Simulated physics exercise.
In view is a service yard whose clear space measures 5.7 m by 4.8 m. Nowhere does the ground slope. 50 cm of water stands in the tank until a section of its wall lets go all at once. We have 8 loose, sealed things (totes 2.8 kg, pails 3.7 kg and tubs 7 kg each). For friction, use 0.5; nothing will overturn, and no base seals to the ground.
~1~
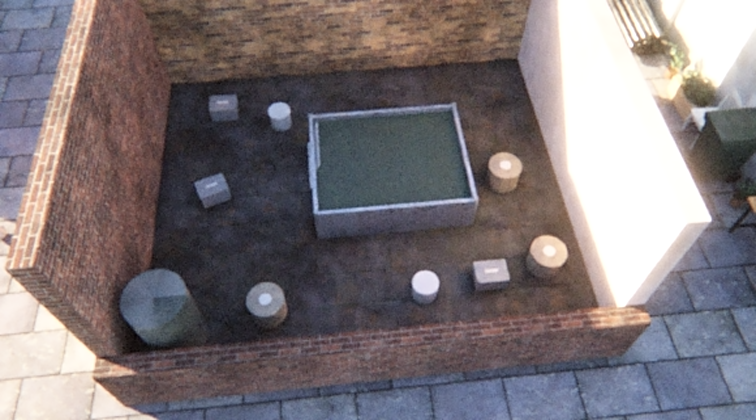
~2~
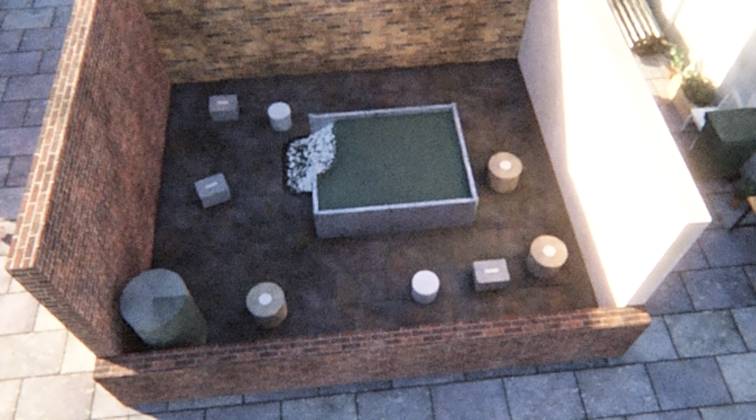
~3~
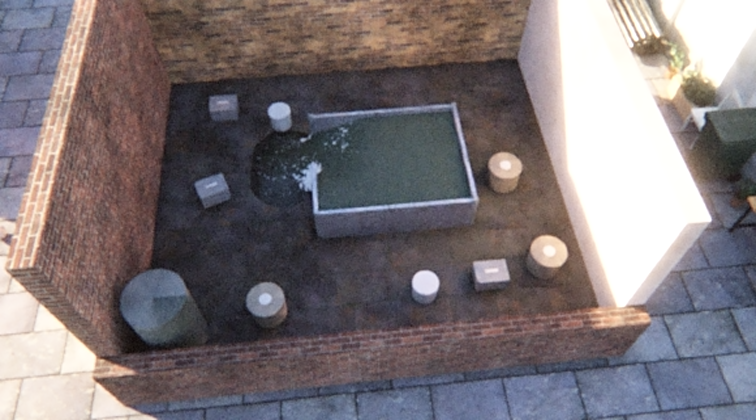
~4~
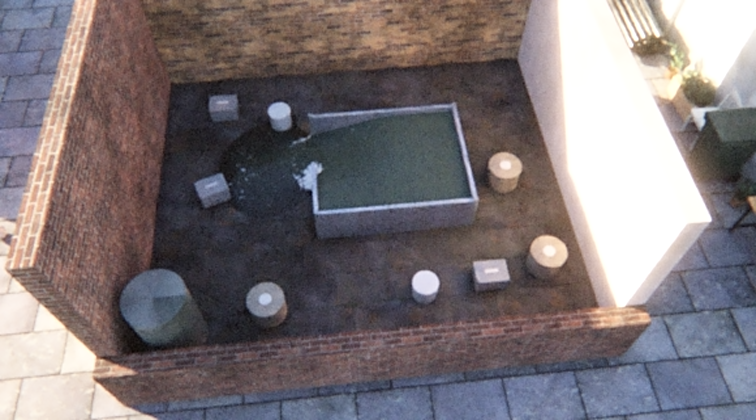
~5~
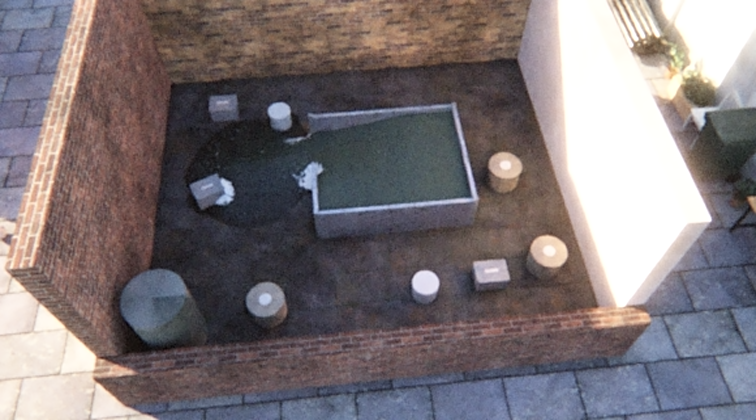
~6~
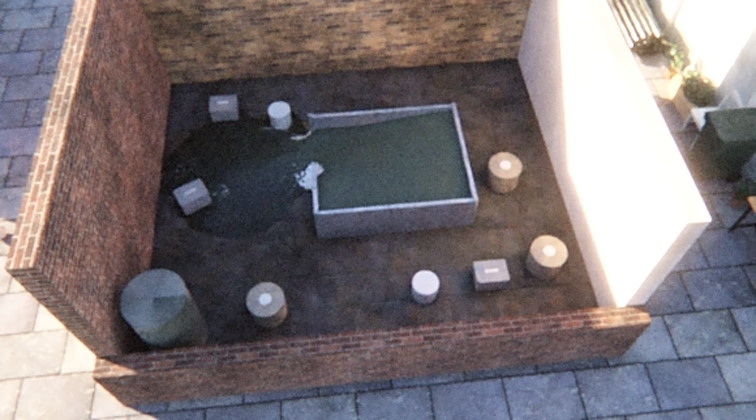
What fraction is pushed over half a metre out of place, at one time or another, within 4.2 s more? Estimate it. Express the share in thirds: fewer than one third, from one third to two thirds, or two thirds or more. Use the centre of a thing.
From one third to two thirds.
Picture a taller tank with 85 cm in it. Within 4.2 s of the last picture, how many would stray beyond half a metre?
It would come to 6 of them.
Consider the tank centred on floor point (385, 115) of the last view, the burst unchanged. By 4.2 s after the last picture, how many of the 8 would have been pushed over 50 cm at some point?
So the tally would be 4.
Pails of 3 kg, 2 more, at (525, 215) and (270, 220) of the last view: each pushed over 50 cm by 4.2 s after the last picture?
In the order asked they come out inside the limit, inside the limit.
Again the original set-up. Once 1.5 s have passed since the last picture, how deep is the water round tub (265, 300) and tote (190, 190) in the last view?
0 and 6 cm.
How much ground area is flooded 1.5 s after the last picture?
About 10.5 m2.
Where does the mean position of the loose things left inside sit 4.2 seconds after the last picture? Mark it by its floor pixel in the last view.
It works out to somewhere near (443, 229) on the floor.
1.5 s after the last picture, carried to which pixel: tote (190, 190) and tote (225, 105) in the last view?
Somewhere around (185, 270) and (198, 77).
Then, 0.4 s after the last picture 1 of 8 are over 50 cm from their spots; 1 afloat.
Then, 1.5 s after the last picture 3 of 8 are over 50 cm from their spots; 2 afloat.
Then, 2.8 s after the last picture 3 of 8 are over 50 cm from their spots; 2 afloat.
Then, 4.2 s after the last picture 4 of 8 are over 50 cm from their spots, and 4 have been at some point; 2 afloat.
